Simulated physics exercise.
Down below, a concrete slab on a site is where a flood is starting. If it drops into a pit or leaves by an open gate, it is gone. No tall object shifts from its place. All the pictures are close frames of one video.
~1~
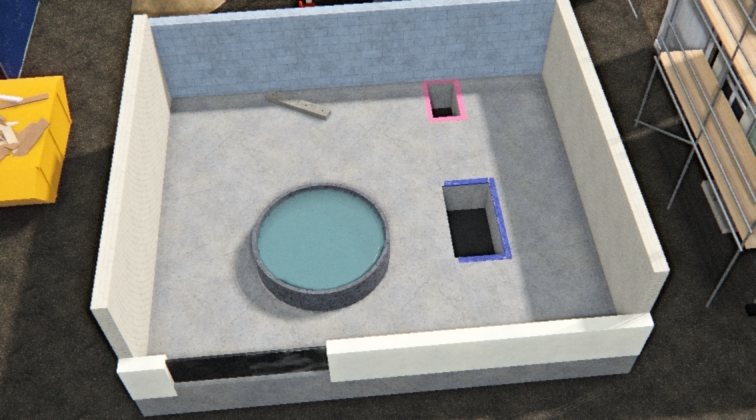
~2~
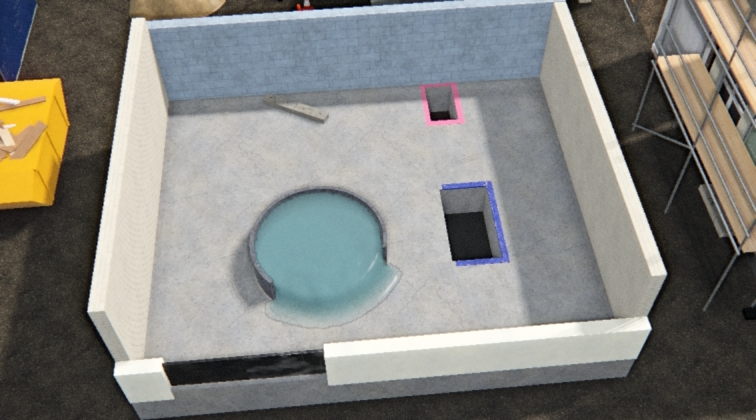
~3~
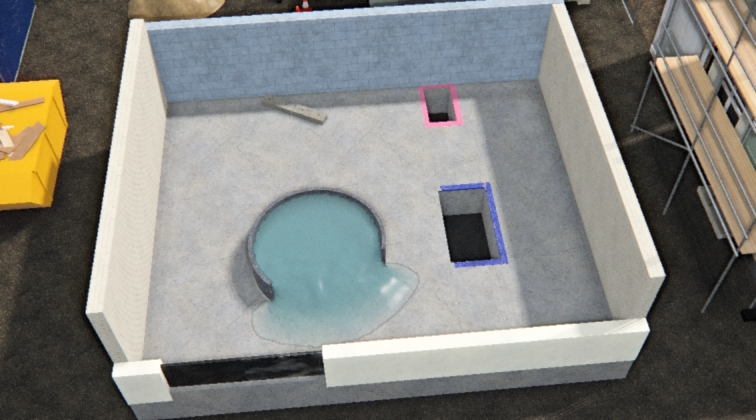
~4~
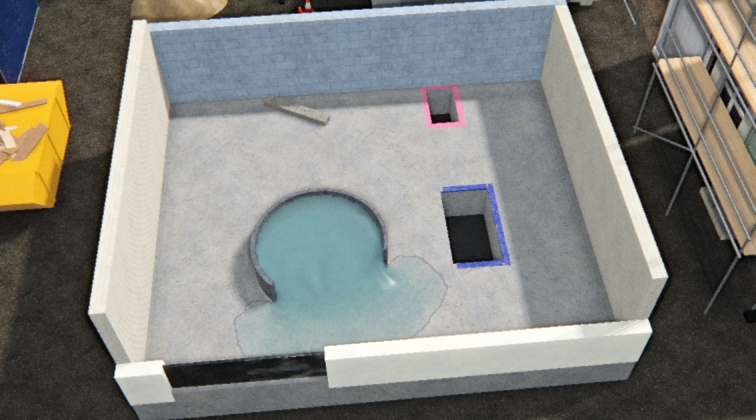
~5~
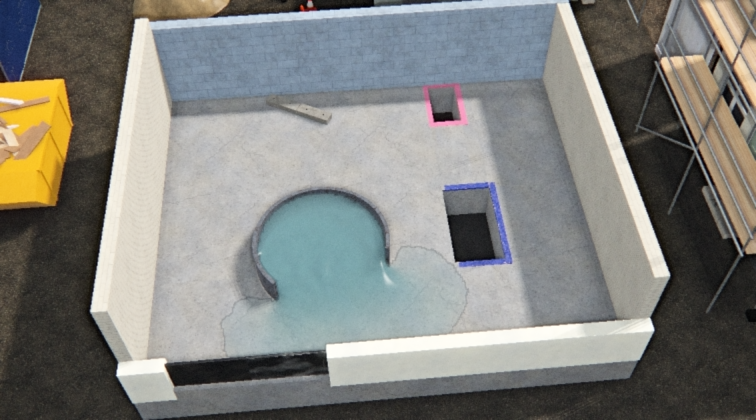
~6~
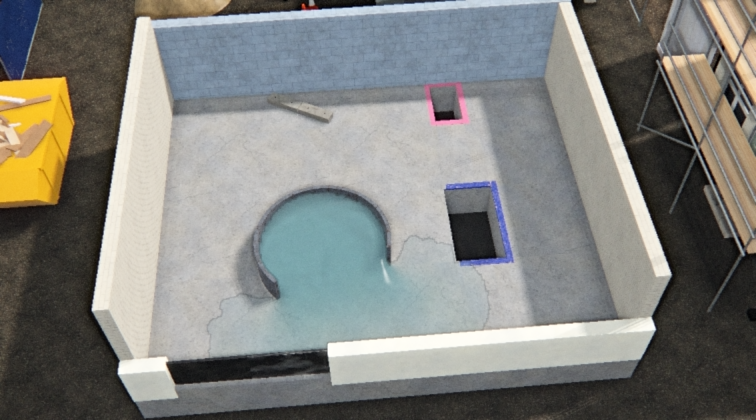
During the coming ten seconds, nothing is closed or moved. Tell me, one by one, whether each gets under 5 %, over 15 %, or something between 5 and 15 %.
One by one: The gate gets under 5 %; the blue pit gets between 5 and 15 %; the pink pit gets between 5 and 15 %.
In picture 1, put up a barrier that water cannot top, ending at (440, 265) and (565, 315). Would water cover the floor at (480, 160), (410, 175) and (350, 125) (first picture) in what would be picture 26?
Going spot by spot: High and dry, then high and dry, then high and dry.
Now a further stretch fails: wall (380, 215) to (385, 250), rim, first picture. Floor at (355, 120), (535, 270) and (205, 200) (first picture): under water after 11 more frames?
Going point by point: Left unwetted, waterlogged, left unwetted.
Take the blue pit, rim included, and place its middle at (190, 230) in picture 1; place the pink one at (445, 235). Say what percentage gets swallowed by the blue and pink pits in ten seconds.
The blue pit ends up with 20 per cent, the pink pit with 2 per cent.
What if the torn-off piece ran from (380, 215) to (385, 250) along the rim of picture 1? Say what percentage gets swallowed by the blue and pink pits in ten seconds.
Estimates in per cent: Blue 50, pink 0.
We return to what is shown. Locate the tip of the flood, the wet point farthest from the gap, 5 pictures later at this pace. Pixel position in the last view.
(580, 345).
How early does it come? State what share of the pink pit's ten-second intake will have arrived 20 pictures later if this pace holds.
About 0 per cent.
A moment on, water covers 20 % of the floor; the gate 0 %, the blue pit 0 %, the pink pit 0 %.
Next, water covers 25 % of the floor; the gate 0 %, the blue pit 0 %, the pink pit 0 %.
Then, water covers 40 % of the floor; the gate 0 %, the blue pit 1 %, the pink pit 0 %.
Later, water covers 75 % of the floor; the gate 0 %, the blue pit 5 %, the pink pit 1 %.
In the end, water covers 80 % of the floor; the gate 0 %, the blue pit 10 %, the pink pit 11 %.
